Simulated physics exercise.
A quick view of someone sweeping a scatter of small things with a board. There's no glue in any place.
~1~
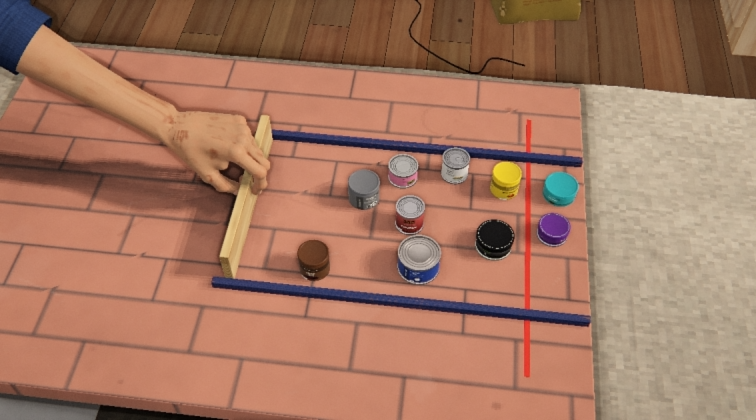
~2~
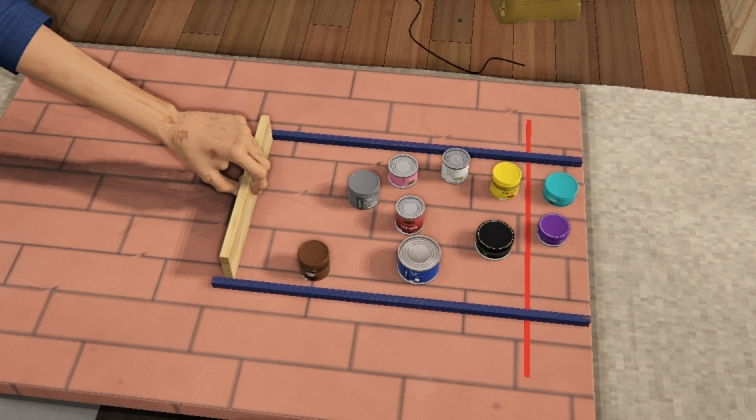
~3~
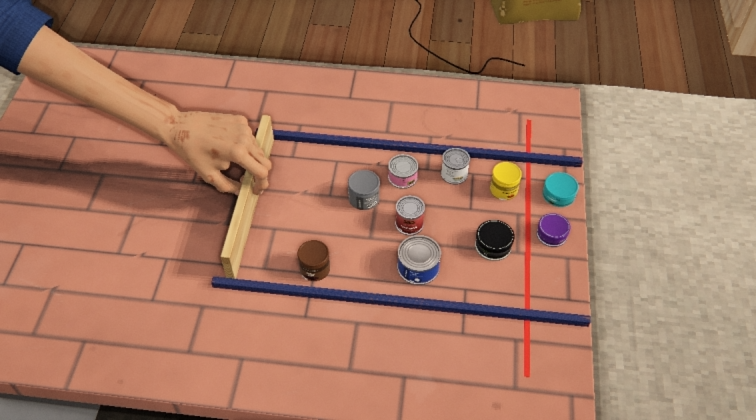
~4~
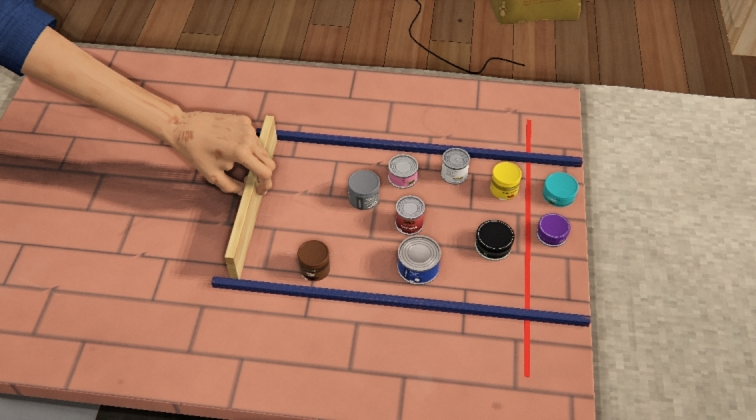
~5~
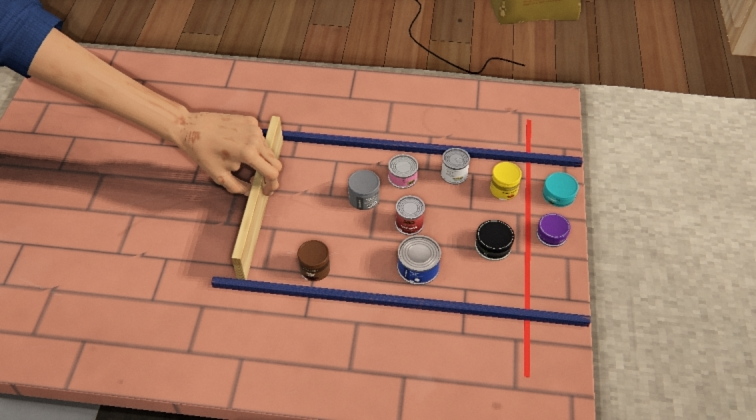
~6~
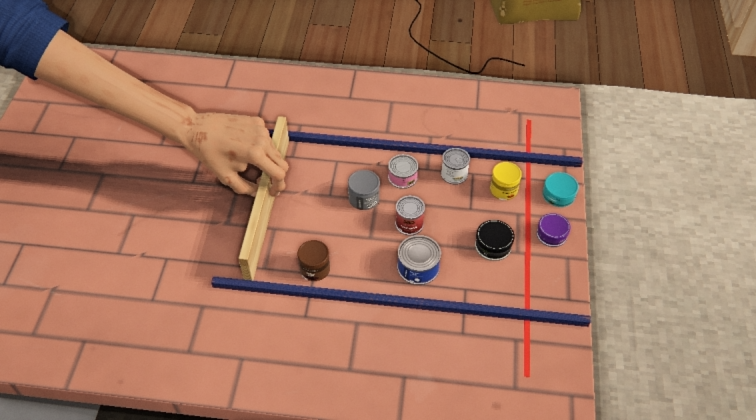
On a pink brick-patterned tabletop, a hand holds a wooden board upright at the left, between two blue rods, with small colourful tubs and tins scattered to its right and a red line near the far end. The hand stays still at first, then slides the board slightly right, while the containers remain unmoved.
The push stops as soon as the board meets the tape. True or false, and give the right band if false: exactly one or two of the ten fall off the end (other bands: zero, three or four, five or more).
True.
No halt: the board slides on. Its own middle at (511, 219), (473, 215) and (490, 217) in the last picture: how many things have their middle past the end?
0; 0; 0.
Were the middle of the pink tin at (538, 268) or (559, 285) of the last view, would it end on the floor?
Spot by spot, it stays put and then it stays put.
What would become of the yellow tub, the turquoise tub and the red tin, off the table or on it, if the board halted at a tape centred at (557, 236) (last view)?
In order, the yellow tub goes off the edge, then the turquoise tub goes off the edge, then the red tin keeps its spot.
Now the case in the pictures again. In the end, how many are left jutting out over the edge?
The count would be 1.
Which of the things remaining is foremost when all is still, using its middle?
Nearest once everything settles: Black pot.
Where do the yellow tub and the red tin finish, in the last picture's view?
Final centres, in order: Near (571, 200), near (544, 235).
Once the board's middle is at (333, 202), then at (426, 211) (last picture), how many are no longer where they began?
It comes to 1 for the first spot, 6 for the other.
A little later, none off yet; turquoise tub at rest near (560, 190); purple tin at rest near (553, 230); yellow tub at rest near (505, 181).
When it is over, the number that fall off is one or two; down, purple tin and turquoise tub.
